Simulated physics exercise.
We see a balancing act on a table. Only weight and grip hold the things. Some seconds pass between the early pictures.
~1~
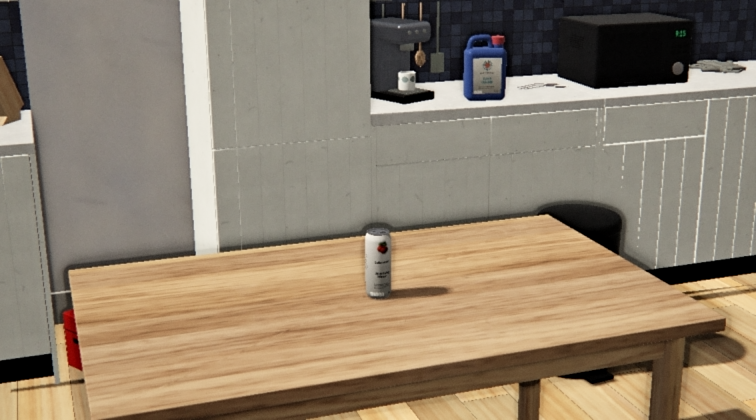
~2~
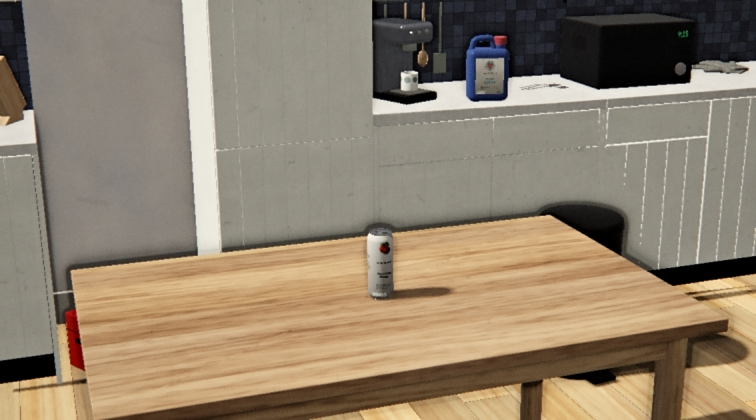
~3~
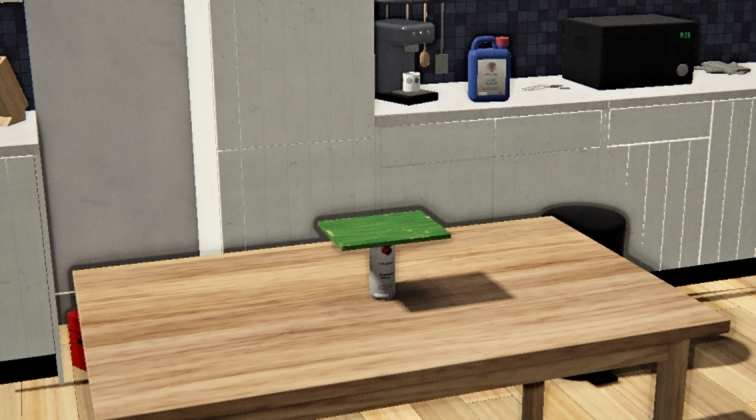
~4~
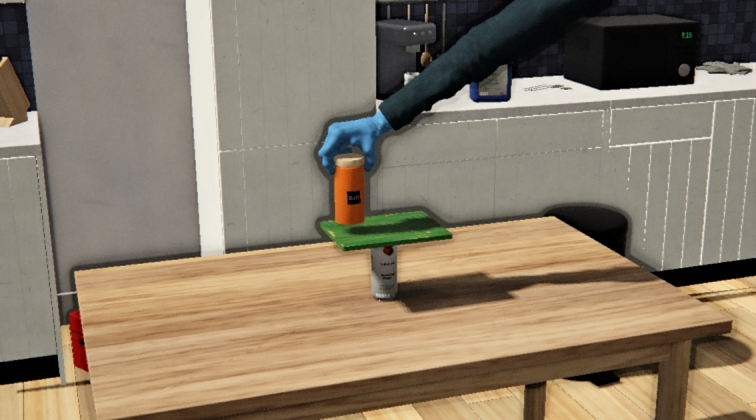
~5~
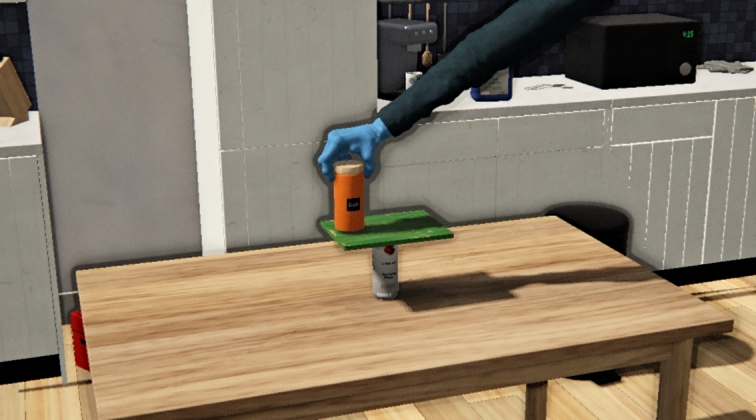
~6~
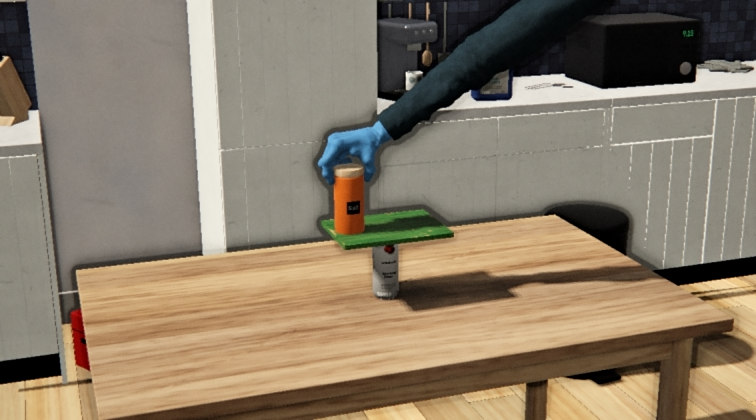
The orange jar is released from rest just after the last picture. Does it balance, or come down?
As it turns out, it gives way.
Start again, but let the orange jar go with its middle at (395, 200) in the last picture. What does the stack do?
Then it keeps its balance.
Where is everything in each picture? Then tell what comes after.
In the first picture, the last thing is not in view yet.
In the second picture, the last thing is not in view yet.
In the third picture, the last thing is not in view yet; green board (383, 230).
The fourth picture shows still above its spot; orange jar (350, 189); green board (385, 230).
The fifth picture shows still above its spot; orange jar (349, 196); green board (386, 229).
The sixth picture shows set down, still held; orange jar (349, 199); green board (386, 229).
Then, 0.40 s on from there, orange jar now fallen; green board turned 56° from how it was put.
Then, 0.50 s on from there, green board on its side.
Then, 0.60 s on from there, green board now fallen.
Then, 0.80 s on from there, white can turned 3° from how it was put.
In the end, fallen, green board and orange jar; white can unmoved. The stack loses its balance.
